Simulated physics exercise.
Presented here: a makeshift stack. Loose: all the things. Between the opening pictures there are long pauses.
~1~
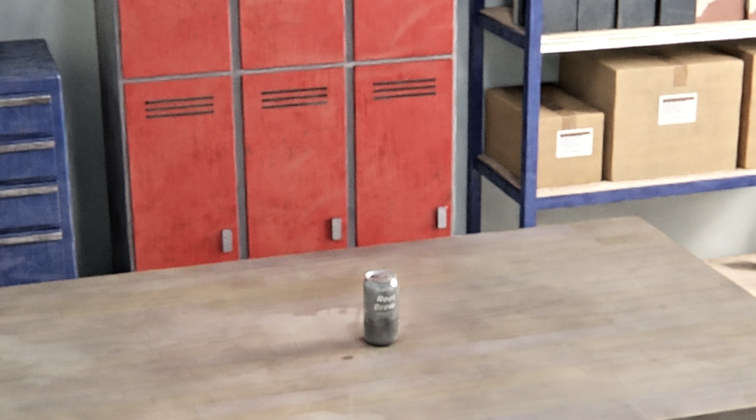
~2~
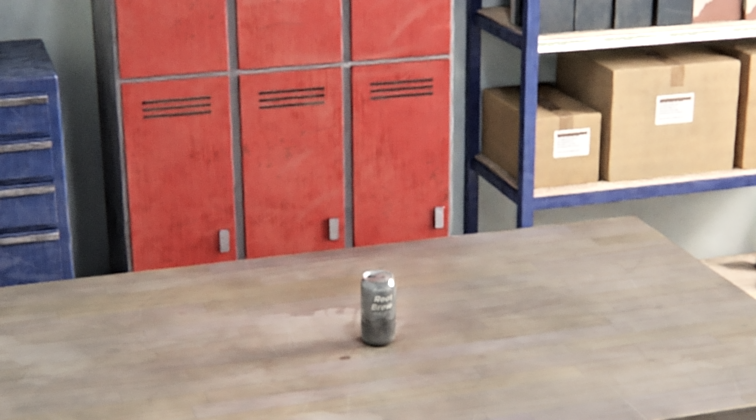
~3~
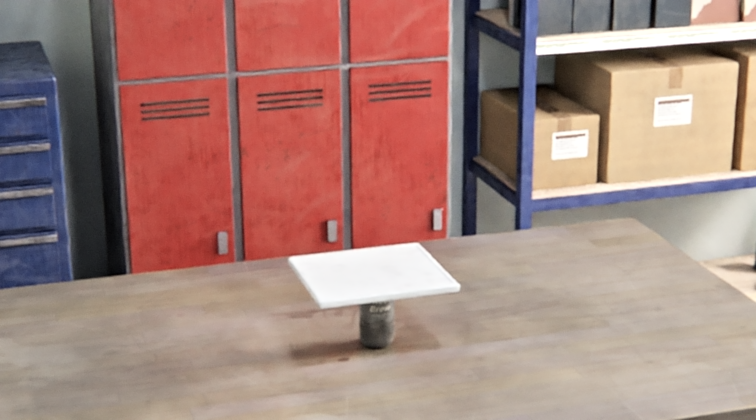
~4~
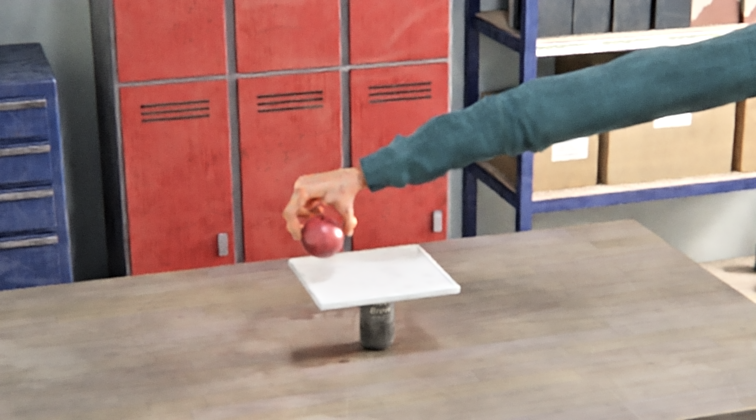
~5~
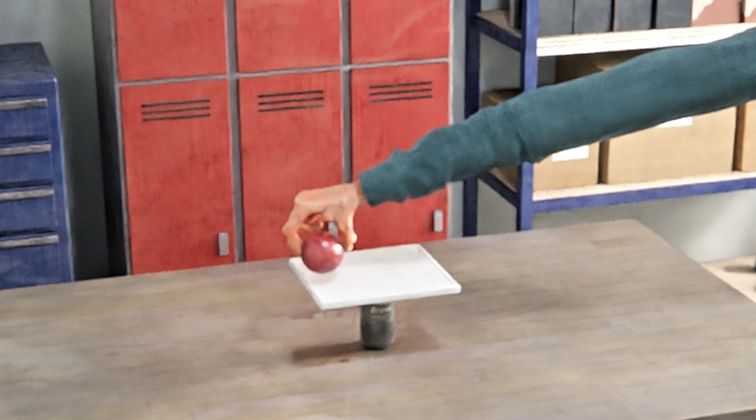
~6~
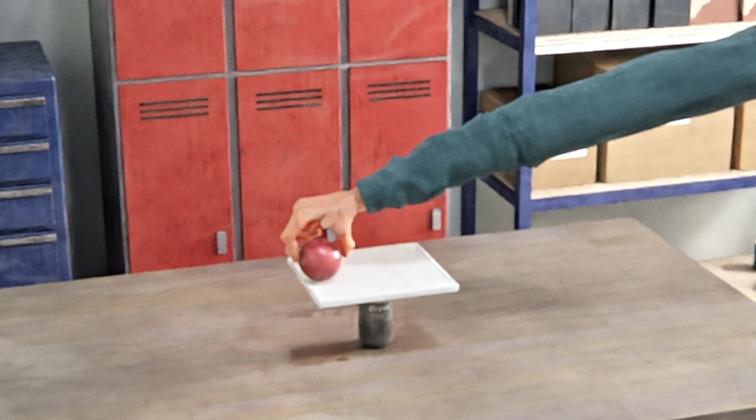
In a workshop with red lockers, blue drawers and a shelf of cardboard boxes behind, a nearly still camera looks slightly down on a wooden table. A dark grey can stands alone near the middle, then a white lid appears lying across its top. From the right, a teal-sleeved arm lowers a red apple onto the lid's left side, the hand still around it.
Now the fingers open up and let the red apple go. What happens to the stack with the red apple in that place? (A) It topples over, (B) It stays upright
Answer: A.
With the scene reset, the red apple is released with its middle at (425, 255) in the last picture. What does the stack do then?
What happens next is that it goes down.
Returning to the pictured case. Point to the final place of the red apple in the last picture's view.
Close to pixel (305, 334).
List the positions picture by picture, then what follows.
The last thing is not in view yet, in the first frame.
The last thing is not in view yet, in the second frame.
The last thing is not in view yet; white lid (372, 274), in the third frame.
On its way; red apple (322, 237); white lid (372, 276), in the fourth frame.
On its way; red apple (322, 252); white lid (373, 275), in the fifth frame.
In place under the hand; red apple (320, 260); white lid (371, 274), in the sixth frame.
Then, 0.40 s past the last view, red apple now fallen; white lid rocked 69° from its first pose.
Then, 0.70 s past the last view, white lid on its side.
Then, 1.10 s past the last view, white lid now fallen; grey can rocked 11° from its first pose.
Finally, fallen, red apple and white lid; left askew, grey can. Final places as the last picture's camera would see them, red apple near (304, 334). The stack loses its balance.
